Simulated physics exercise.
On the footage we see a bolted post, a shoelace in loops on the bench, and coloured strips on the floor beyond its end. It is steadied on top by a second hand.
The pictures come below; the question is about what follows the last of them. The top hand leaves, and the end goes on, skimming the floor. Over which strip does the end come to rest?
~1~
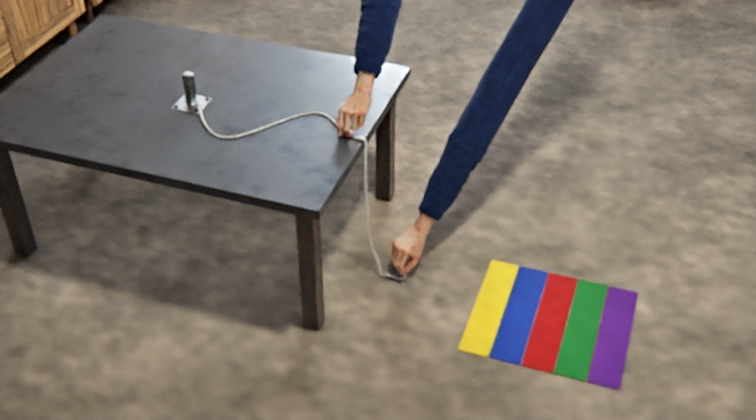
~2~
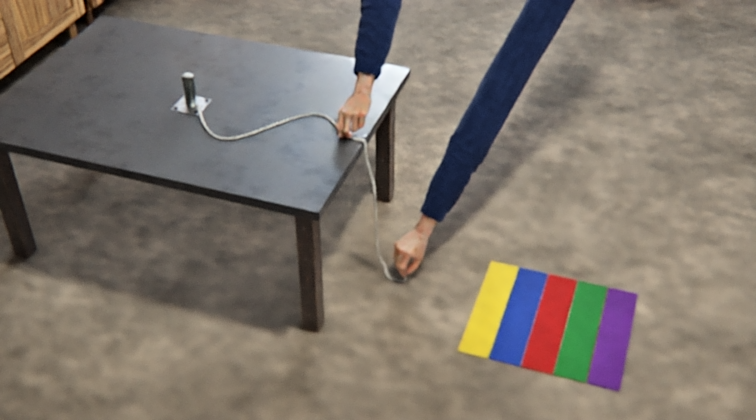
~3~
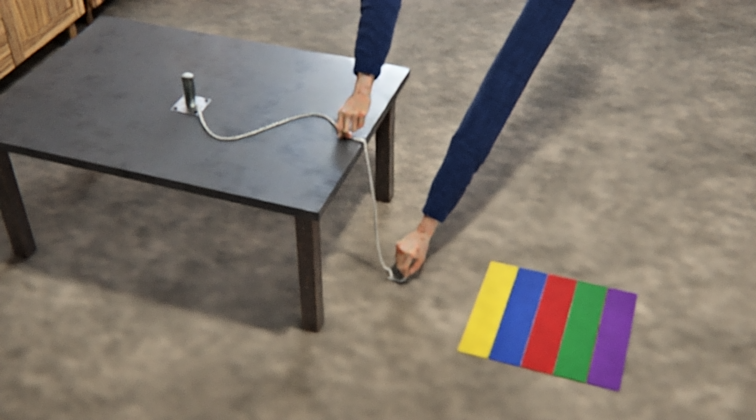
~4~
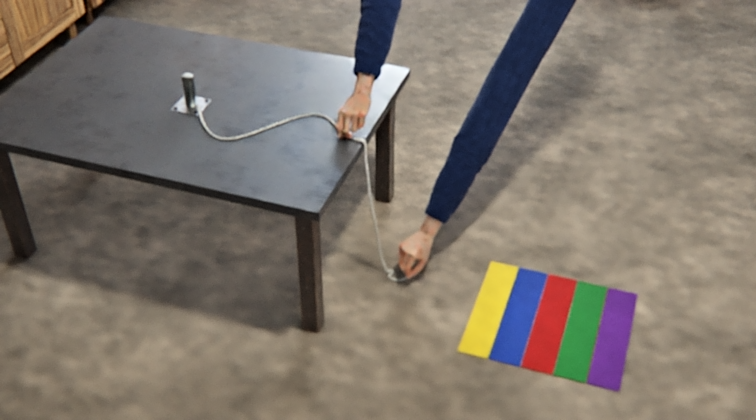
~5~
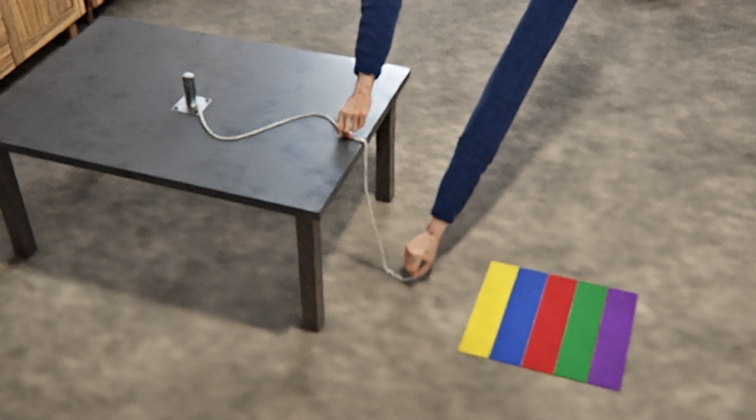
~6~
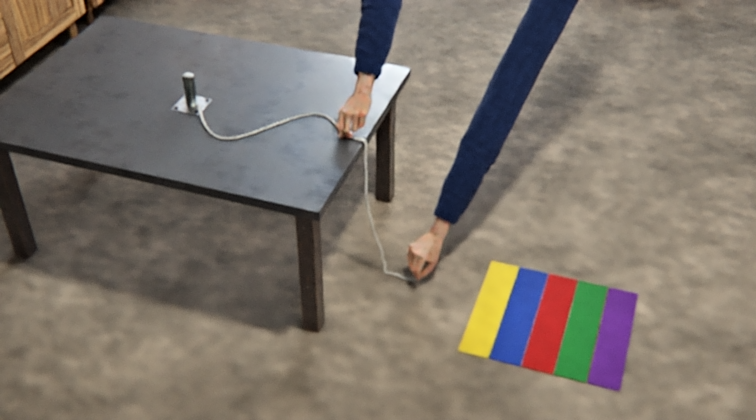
Over the green strip.
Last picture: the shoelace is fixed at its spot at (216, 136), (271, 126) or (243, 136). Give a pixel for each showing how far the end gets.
It would sit near (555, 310) the first time, (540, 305) the second and (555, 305) the third.
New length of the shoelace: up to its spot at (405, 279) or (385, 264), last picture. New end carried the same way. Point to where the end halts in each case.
One per try, the spots are (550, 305) and (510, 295).
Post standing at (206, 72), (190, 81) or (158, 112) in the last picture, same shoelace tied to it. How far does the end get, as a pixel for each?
First (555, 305), then (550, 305), and last (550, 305).
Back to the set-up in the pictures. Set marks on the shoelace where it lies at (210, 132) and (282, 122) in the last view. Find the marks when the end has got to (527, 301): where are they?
They end up at (244, 115) and at (320, 131).
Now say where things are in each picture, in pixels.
The first frame shows end (404, 271); yellow (479, 336); blue (510, 343); red (542, 351); green (575, 359); purple (608, 367).
The second frame shows end (406, 273); shoelace through (204, 123) (259, 131) (322, 115) (365, 146) (375, 206) (380, 257).
The third frame shows end (408, 274).
The fourth frame shows end (411, 275); shoelace through (204, 123) (259, 131) (322, 115) (365, 146) (372, 206) (382, 259).
The fifth frame shows end (417, 276).
The sixth frame shows end (421, 276); shoelace through (205, 123) (260, 131) (323, 115) (365, 146) (368, 205) (383, 258).
Early on, end near (528, 301); over blue.
Midway, end near (563, 309); over red.
At the end of the slack, end near (583, 314); over green. The end stops over the green strip.
